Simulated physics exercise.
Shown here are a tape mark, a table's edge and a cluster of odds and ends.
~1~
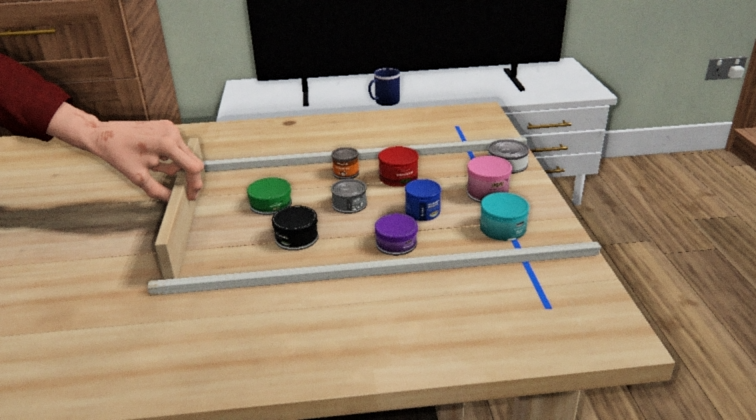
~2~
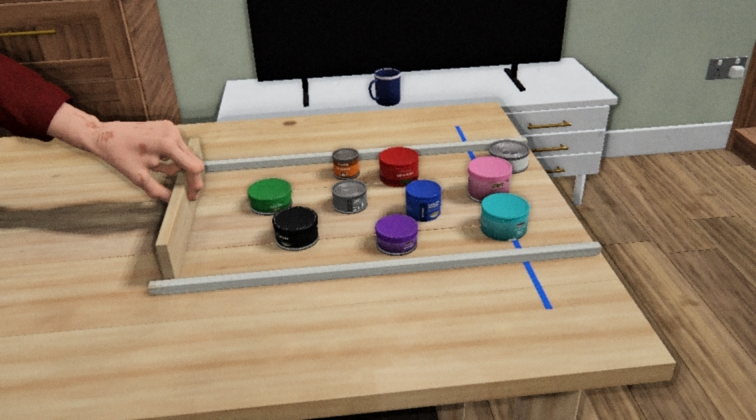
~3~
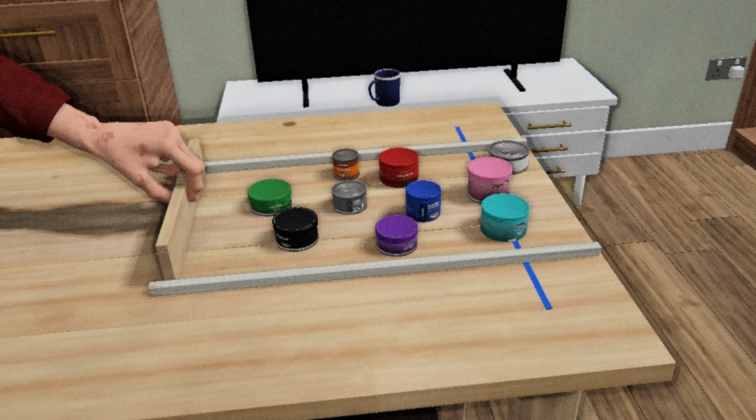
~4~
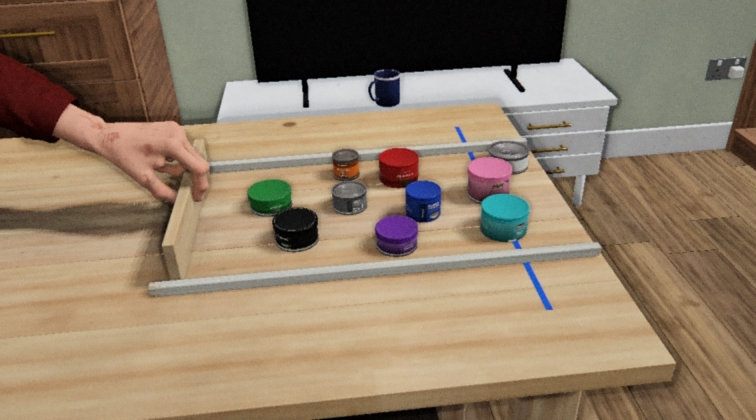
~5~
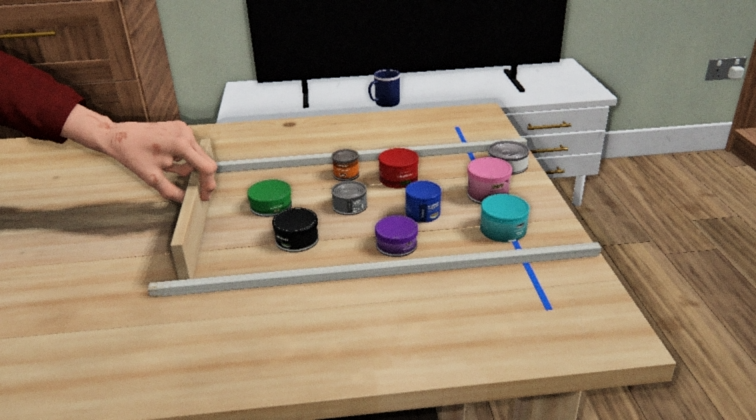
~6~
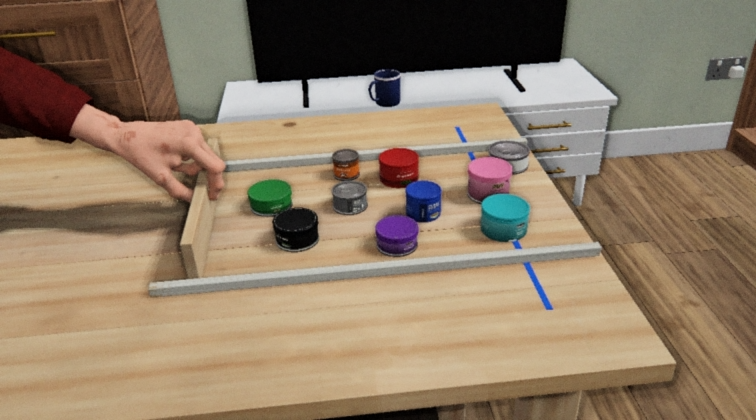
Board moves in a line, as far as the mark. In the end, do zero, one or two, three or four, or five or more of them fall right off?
One or two of them do.
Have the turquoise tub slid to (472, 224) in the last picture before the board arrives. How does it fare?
Well, the turquoise tub keeps its place.
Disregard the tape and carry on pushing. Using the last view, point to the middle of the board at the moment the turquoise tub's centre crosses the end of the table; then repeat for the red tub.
First one: Around (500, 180). Other one: Around (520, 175).
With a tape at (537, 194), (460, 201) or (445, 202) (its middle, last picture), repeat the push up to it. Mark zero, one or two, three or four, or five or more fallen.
Going through the three places in order, the answers are five or over; zero; zero.
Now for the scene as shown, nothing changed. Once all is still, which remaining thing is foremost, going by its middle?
It's the pink pot that is foremost.
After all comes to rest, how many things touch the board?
I count 4 of them.
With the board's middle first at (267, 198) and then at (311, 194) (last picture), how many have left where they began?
At the first point the count is 1, at the second it's 3.
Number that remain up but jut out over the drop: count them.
The number would be 3.
Early on, none off yet; white tin at rest near (508, 157); pink pot at rest near (489, 181); turquoise tub at rest near (505, 218).
A while later, none off yet; white tin at rest near (508, 157); pink pot at rest near (489, 181); turquoise tub travelled a little near (517, 220).
Finally, the number that fall off is one or two; lost, white tin.
